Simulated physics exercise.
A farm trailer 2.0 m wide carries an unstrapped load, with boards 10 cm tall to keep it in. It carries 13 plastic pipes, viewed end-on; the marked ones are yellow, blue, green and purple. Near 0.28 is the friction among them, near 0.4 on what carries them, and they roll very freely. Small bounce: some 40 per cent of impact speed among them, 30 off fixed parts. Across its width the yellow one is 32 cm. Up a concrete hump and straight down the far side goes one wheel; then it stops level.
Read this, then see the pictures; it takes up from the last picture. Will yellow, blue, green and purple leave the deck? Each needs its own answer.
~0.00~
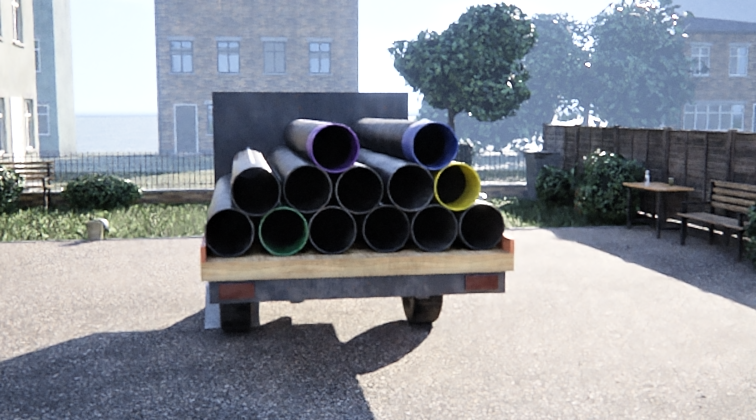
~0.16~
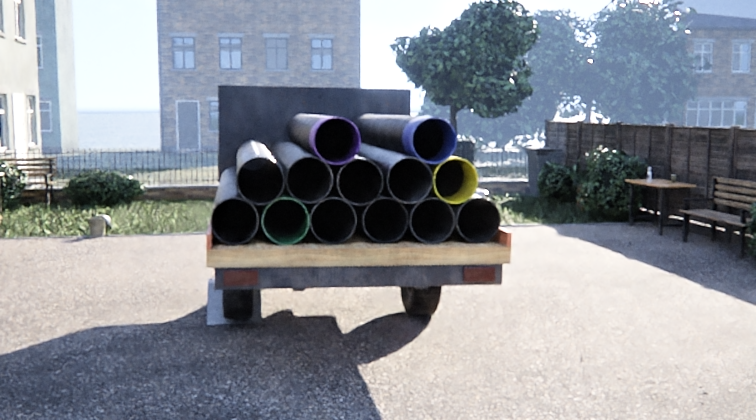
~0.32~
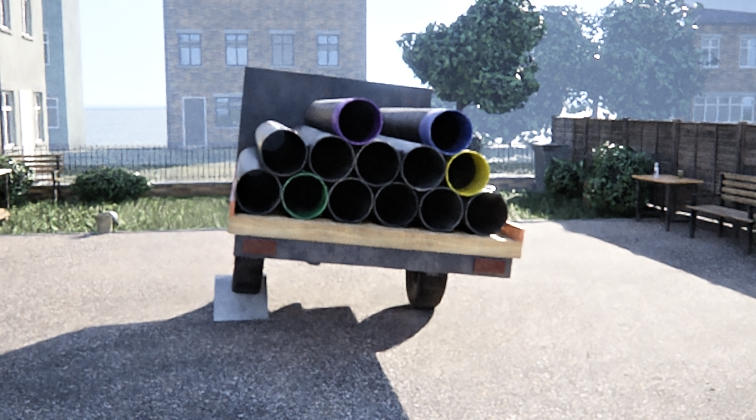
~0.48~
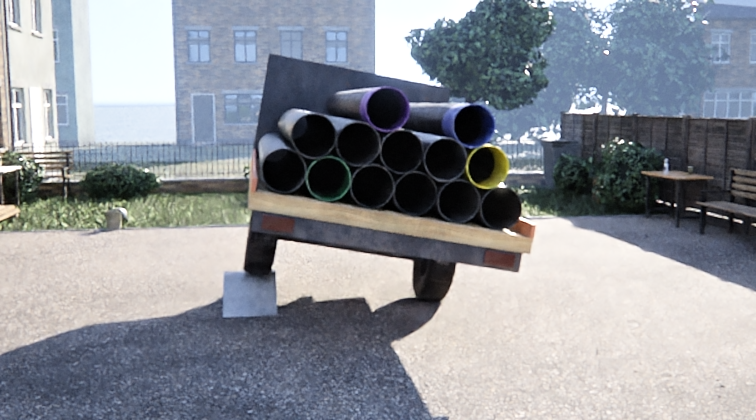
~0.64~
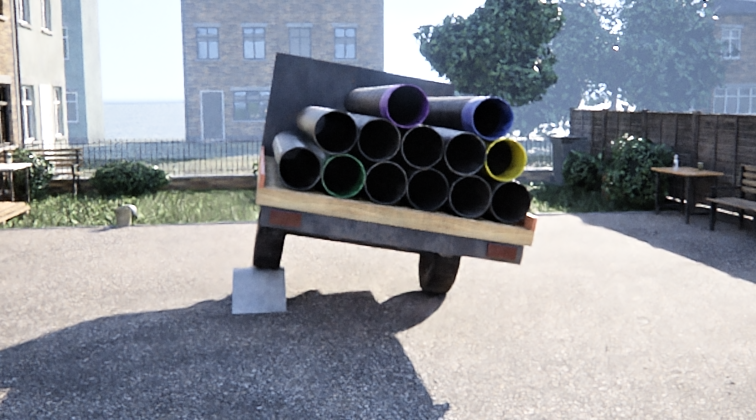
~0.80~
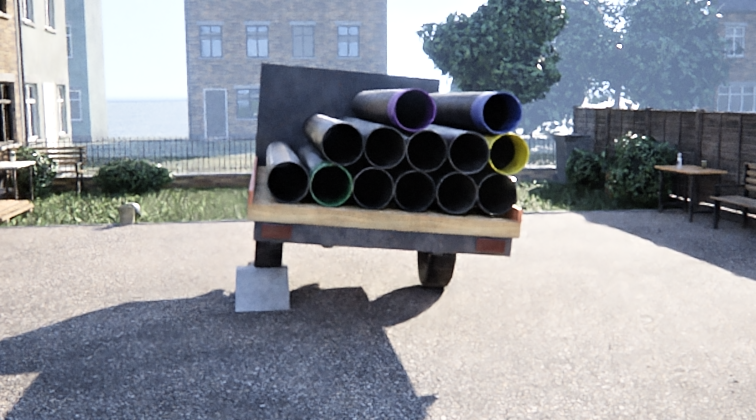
The yellow pipe ends on the ground, the blue goes over the edge, the green is still aboard, the purple stays aboard.
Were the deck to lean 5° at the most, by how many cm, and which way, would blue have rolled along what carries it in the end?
5 cm leftwards, roughly.
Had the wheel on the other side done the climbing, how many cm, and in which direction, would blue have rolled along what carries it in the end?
Roughly 70 cm left.
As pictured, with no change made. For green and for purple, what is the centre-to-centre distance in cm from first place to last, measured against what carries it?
For green it's 5, and for purple it's 30.
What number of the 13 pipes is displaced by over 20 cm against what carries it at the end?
That makes 7 in total.
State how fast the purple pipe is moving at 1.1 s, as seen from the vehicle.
0.4 m/s, roughly.
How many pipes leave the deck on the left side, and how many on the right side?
Count by side - left 0, right 2.
After 1.1 s, yellow is dropping off the right side; blue is dropping off the right side; green is on the deck, 50 cm from the left edge, rolling left; purple is up on others, 75 cm from the right edge, rolling left; 2 gone from the deck.
After 1.3 s, yellow is dropping off the right side; blue is dropping off the right side; purple is up on others, 85 cm from the right edge, rolling left; no change for green; 2 gone from the deck.
At rest (3.6 s), yellow is on the ground to the right; blue is down on the right; green is on the deck, 50 cm from the left edge; purple is up on others, 85 cm from the right edge; 2 gone from the deck.
